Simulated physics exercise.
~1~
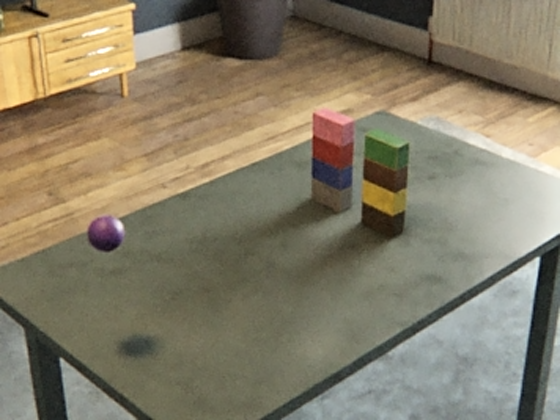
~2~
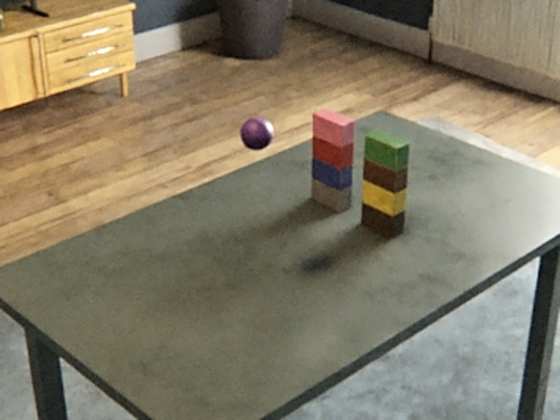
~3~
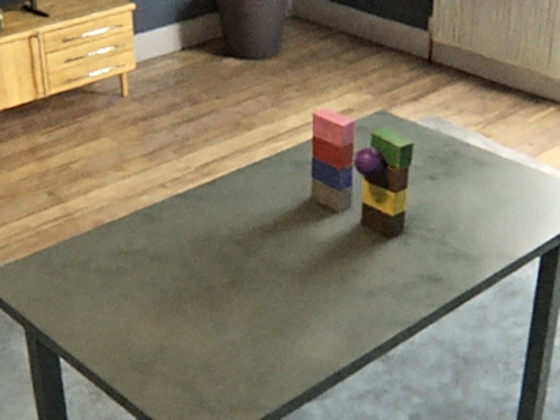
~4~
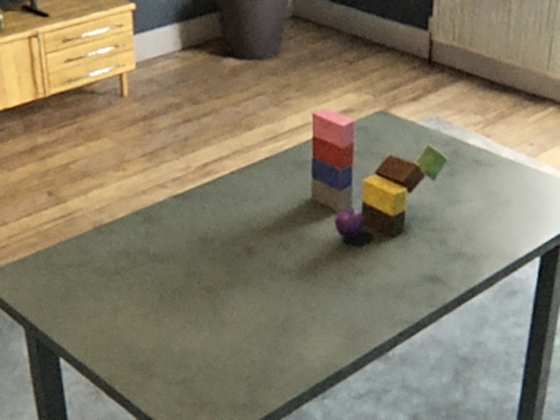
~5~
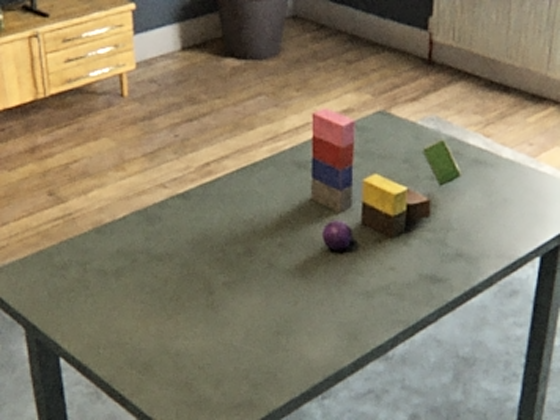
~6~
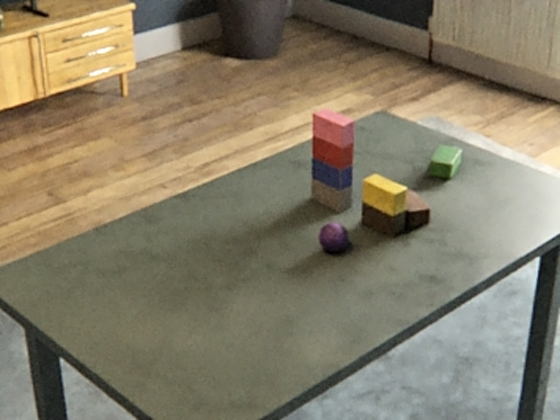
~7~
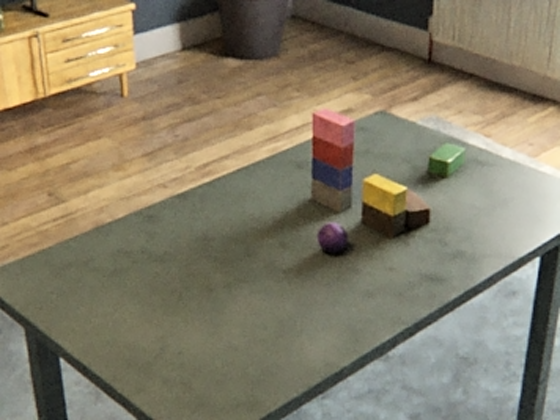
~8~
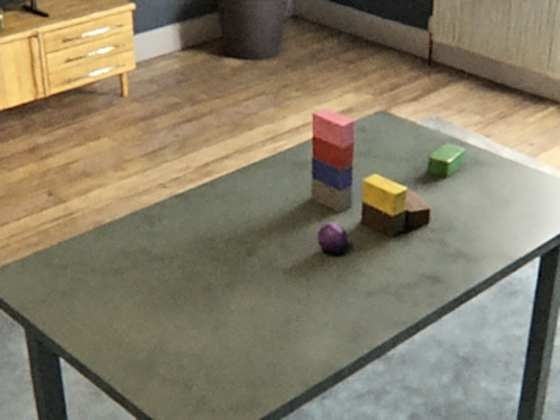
On a dark table in a wood-floored room, a purple ball flies right into the taller-standing blocks of the right stack, knocking the green and brown blocks off the top, then drops and rolls slightly left; both blocks lie on the table while the pink-topped stack stays standing.
